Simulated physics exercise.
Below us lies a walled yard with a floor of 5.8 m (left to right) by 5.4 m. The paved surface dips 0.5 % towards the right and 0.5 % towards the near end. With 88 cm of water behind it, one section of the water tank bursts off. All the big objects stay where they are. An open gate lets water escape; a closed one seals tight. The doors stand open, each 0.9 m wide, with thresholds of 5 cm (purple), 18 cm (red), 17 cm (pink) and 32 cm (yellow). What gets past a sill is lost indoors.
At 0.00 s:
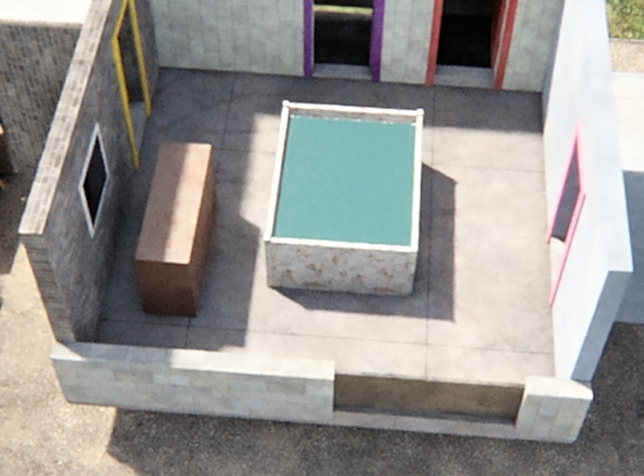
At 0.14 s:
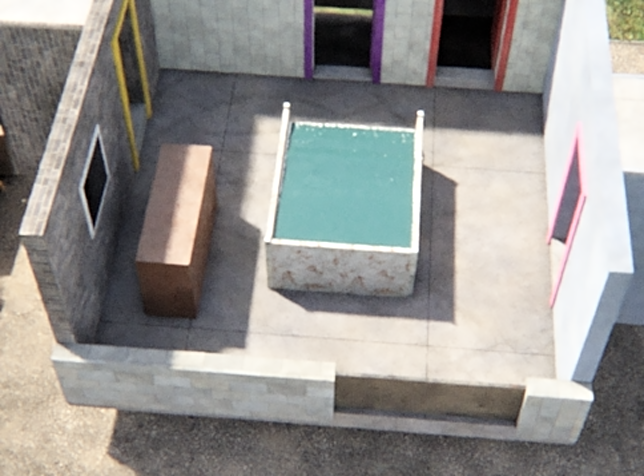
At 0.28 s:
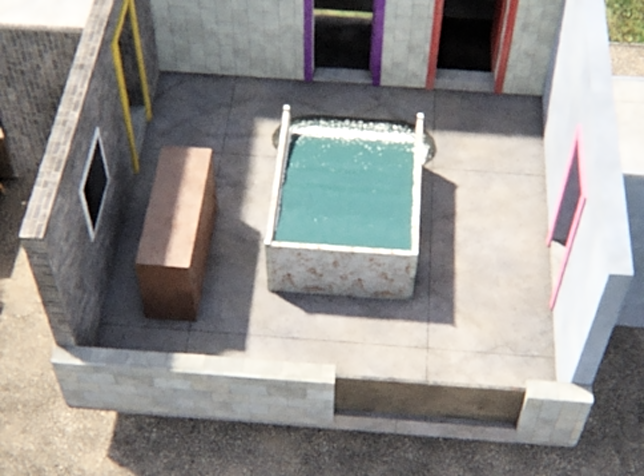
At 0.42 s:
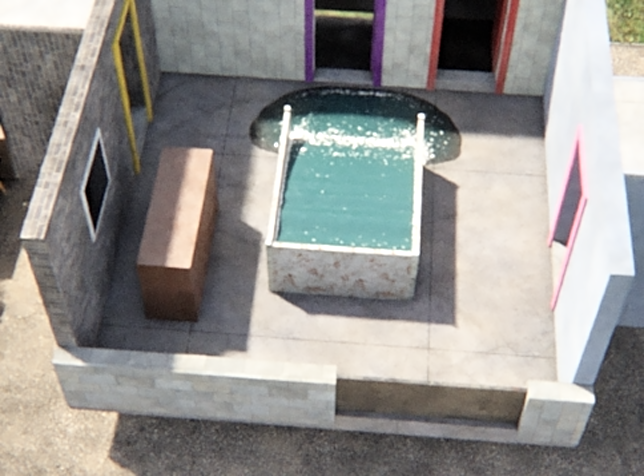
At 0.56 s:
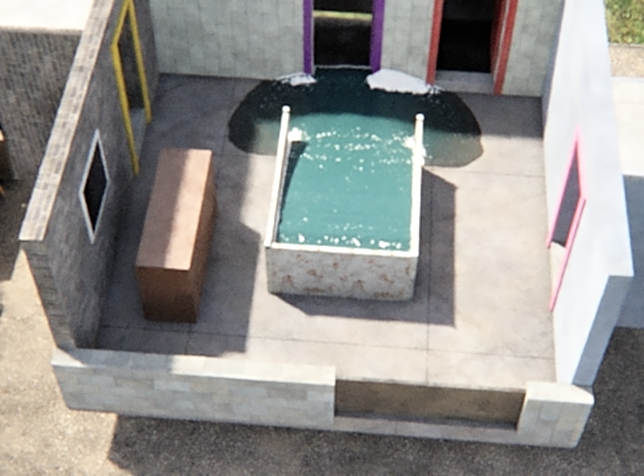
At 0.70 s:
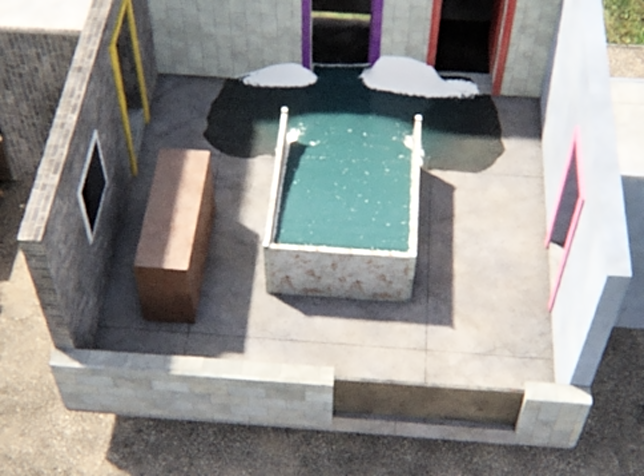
Greenish water sits still in a rectangular stone tank in a walled yard, then pours out over the tank's far side. It spreads across the paved floor in a widening dark pool, reaches the back wall beside the purple-framed doorway, and fans out left and right with pale foam along the wall.
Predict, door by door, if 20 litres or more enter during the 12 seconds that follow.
Within that time: At the purple door it goes over the limit; at the red door it goes over the limit; at the pink door it keeps below the limit; at the yellow door it keeps below the limit.
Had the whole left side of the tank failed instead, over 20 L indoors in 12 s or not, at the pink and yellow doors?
Then: Pink under, yellow past it.
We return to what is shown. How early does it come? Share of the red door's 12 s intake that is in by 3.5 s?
Some 95 per cent by then.
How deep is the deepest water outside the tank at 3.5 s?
Roughly 26 cm.
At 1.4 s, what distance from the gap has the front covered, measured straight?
Roughly 3.4 m.
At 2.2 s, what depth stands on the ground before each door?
Depths in cm: Purple 38, red 25, pink 1, yellow 12.
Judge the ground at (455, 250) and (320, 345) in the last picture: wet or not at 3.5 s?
In turn: Flooded, dry.
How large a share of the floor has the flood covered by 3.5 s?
About 75 per cent.
After 1.4 s water covers 25 % of the floor and is deepest (53 cm) near (385, 95); purple door 42 cm at the sill, 343 L in, red door 29 cm at the sill, 11 L in, pink door not reached, yellow door not reached.
After 2.2 s water covers 35 % of the floor and is deepest (45 cm) near (530, 104); purple door 38 cm at the sill, 670 L in, red door 25 cm at the sill, 42 L in, pink door not reached, yellow door 12 cm at the sill, 0 L in.
After 3.5 s water covers 75 % of the floor and is deepest (26 cm) near (531, 122); purple door 21 cm at the sill, 923 L in, red door 18 cm at the sill, 56 L in, pink door 6 cm at the sill, 0 L in, yellow door 15 cm at the sill, 0 L in.
After 7.0 s water covers 95 % of the floor and is deepest (17 cm) near (262, 394); purple door 8 cm at the sill, 1044 L in, red door 9 cm at the sill, 58 L in, pink door 5 cm at the sill, 0 L in, yellow door 8 cm at the sill, 0 L in.
After 12.0 s water covers 95 % of the floor and is deepest (14 cm) near (545, 415); purple door 7 cm at the sill, 1065 L in, red door 8 cm at the sill, 58 L in, pink door 11 cm at the sill, 0 L in, yellow door 7 cm at the sill, 0 L in.
